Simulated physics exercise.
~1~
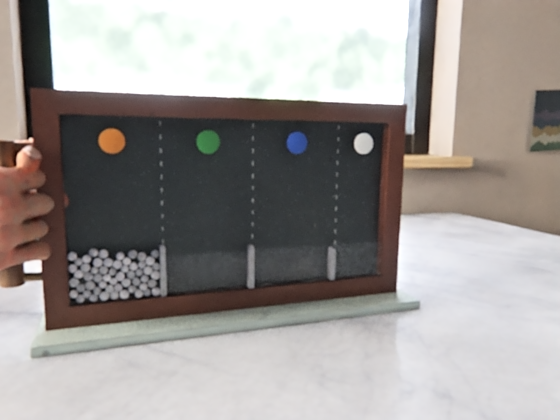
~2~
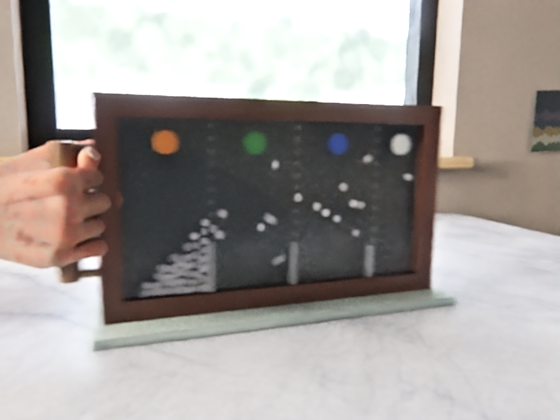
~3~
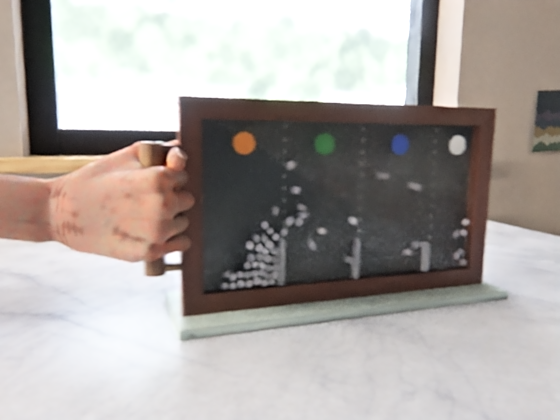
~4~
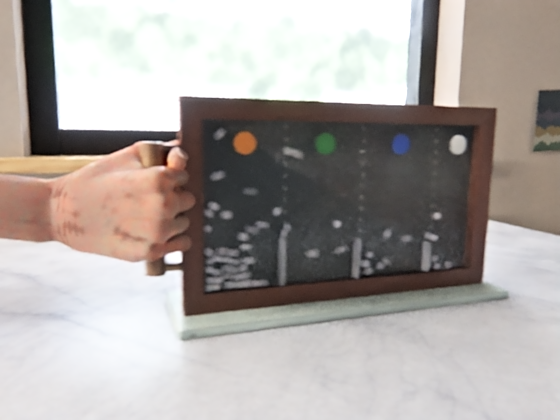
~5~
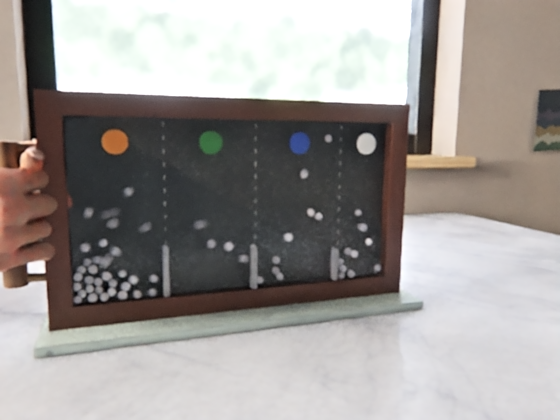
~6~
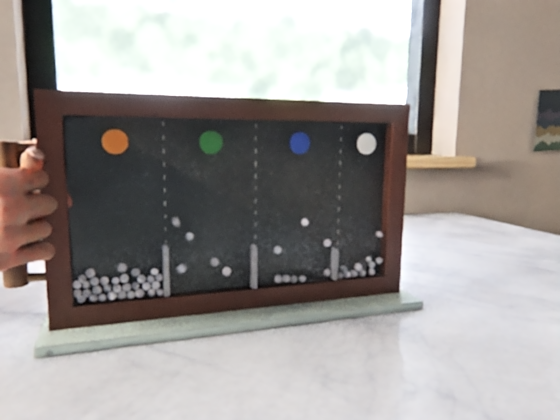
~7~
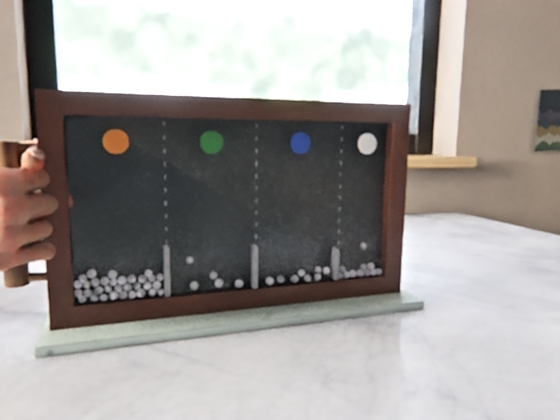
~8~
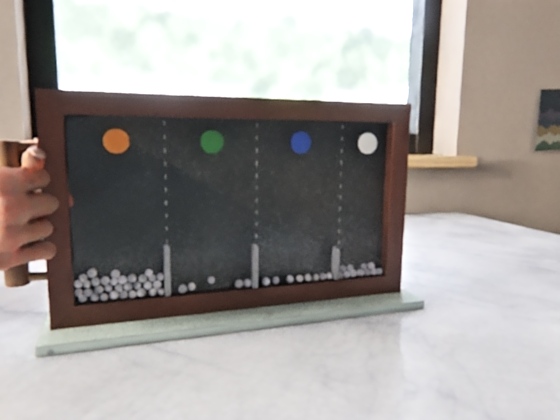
White beads scatter as a hand slides their case right and back, then settle across all four strips.
